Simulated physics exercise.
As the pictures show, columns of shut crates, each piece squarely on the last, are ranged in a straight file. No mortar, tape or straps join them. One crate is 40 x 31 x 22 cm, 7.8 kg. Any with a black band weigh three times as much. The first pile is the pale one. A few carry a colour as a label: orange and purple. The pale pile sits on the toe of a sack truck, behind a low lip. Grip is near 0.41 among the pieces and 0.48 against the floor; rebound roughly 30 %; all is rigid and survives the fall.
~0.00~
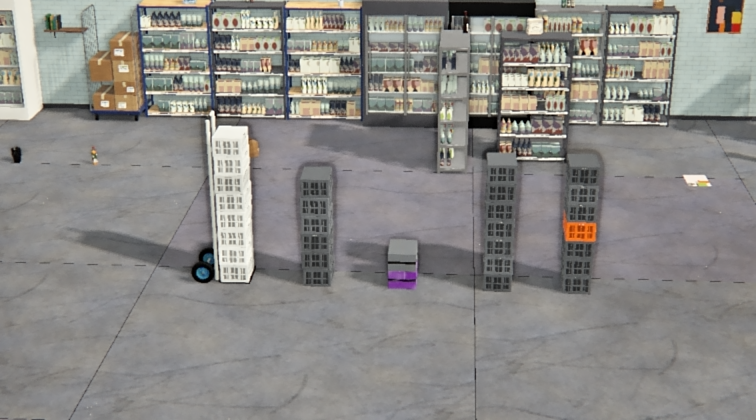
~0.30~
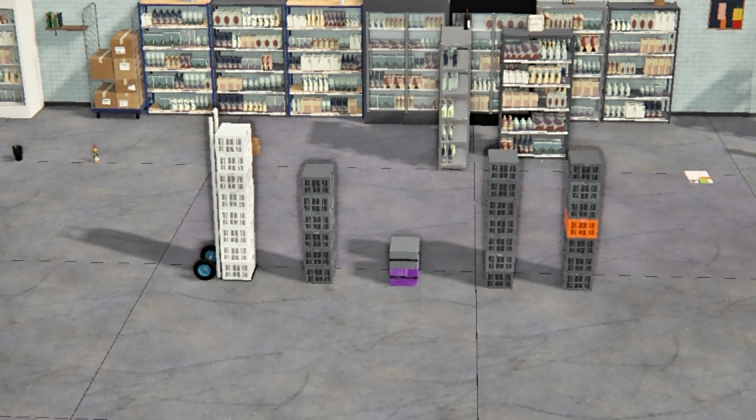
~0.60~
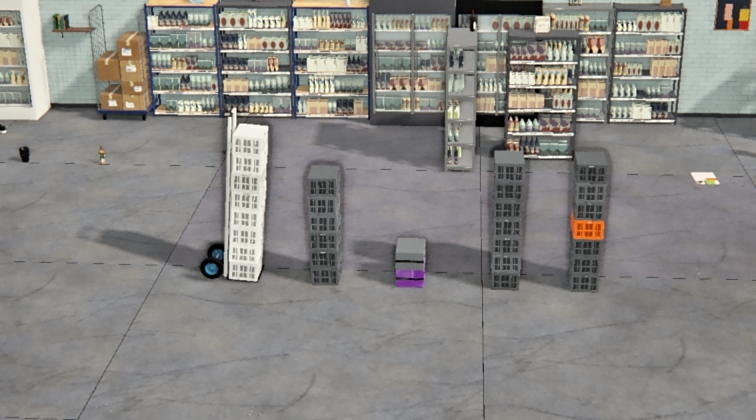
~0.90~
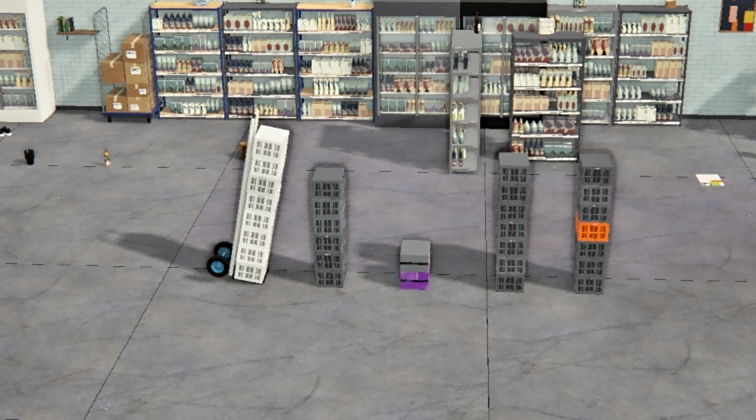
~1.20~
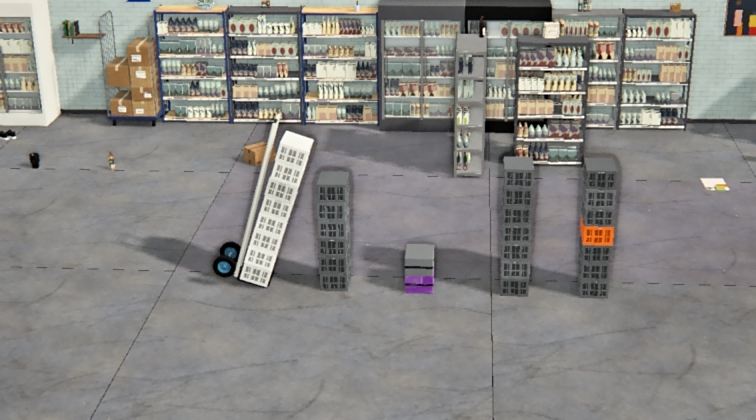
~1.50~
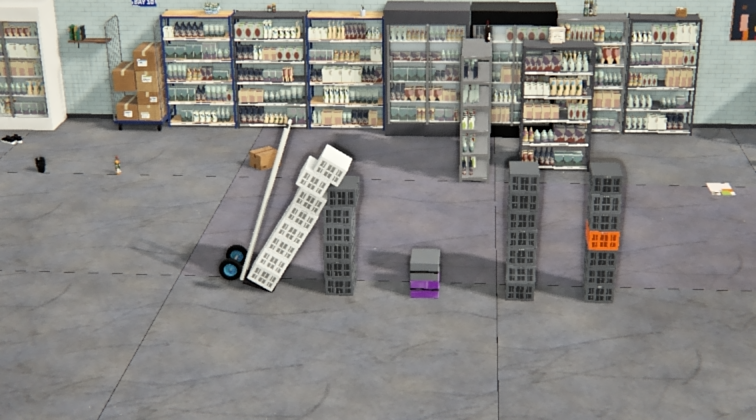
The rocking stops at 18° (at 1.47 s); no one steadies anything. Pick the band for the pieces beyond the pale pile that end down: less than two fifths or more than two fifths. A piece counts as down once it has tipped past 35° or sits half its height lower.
It comes to less than two fifths.
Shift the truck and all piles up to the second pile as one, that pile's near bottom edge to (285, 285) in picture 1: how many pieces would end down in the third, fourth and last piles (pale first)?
Then third 0, fourth 0, last 0.
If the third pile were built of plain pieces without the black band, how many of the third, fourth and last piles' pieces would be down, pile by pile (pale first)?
Then third 1, fourth 0, last 0.
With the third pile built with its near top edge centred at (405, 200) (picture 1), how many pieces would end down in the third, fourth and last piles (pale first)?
In that case third 4, fourth 6, last 7.
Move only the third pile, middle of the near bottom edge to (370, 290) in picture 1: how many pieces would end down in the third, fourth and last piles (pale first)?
In that case third 0, fourth 0, last 0.
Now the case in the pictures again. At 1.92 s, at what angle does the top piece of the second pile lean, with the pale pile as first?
Roughly 20° from upright.
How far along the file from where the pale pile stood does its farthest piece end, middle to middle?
Some 270 cm.
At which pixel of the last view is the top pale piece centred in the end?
At about (499, 281).
After 1.92 s, 8 of the pale pile down; none of the 22 other crates down, 5 disturbed.
After 2.40 s, 8 of the pale pile down; 5 of the 22 other crates down.
At rest (4.9 s), 8 of the pale pile down; 5 of the 22 other crates down; orange crate unmoved; purple crate unmoved. That is 23 per cent. As the last picture would show them, middles, orange crate near (602, 234), purple crate near (425, 282).
